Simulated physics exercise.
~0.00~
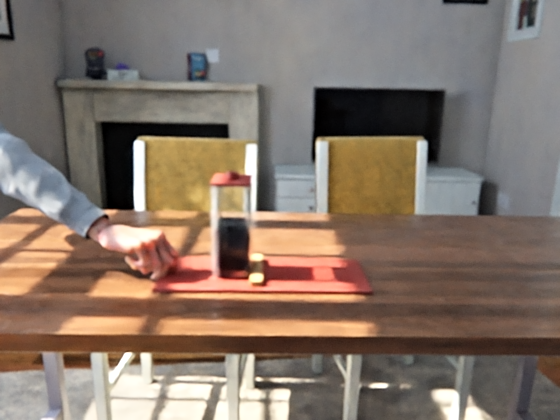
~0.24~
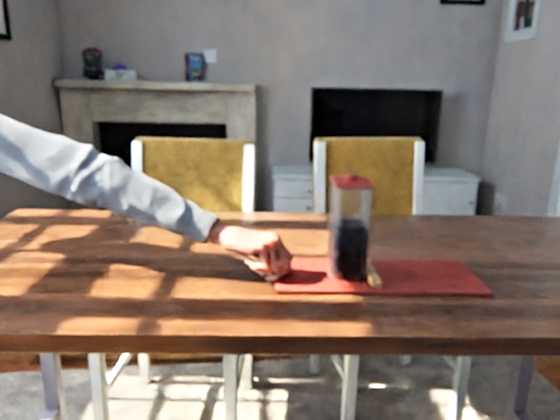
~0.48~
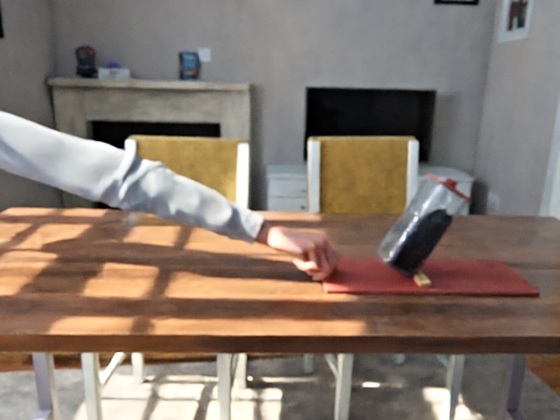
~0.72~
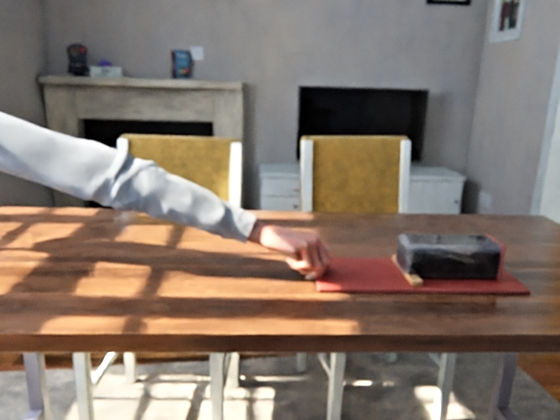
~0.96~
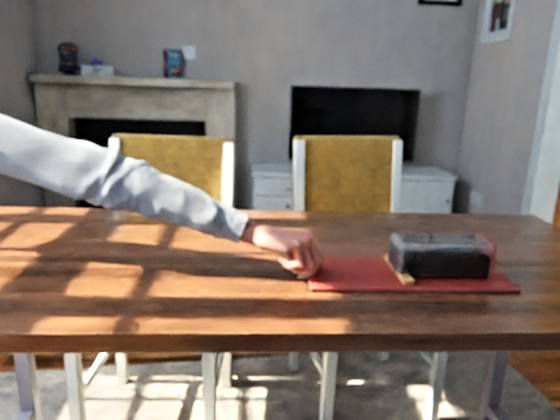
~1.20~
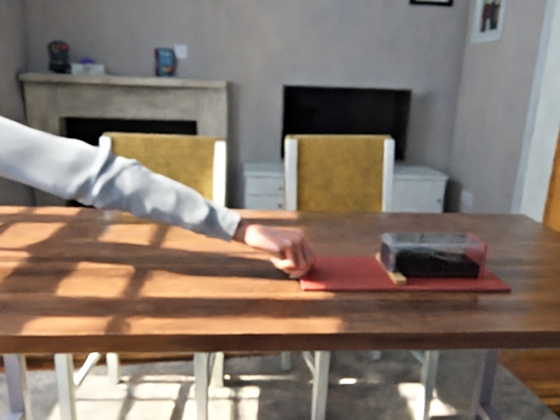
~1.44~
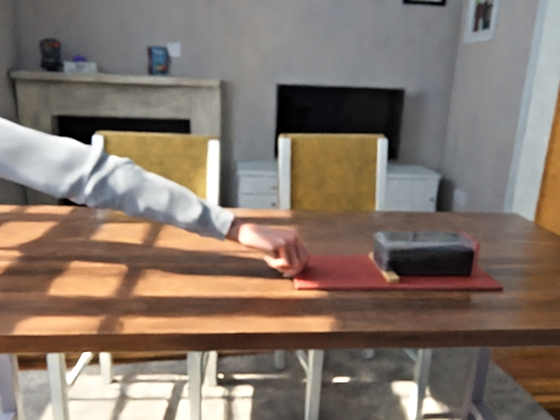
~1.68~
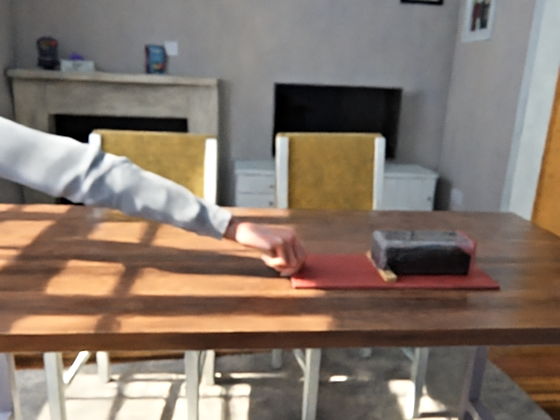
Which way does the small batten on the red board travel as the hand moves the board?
The batten moves to the right, carried along with the board.
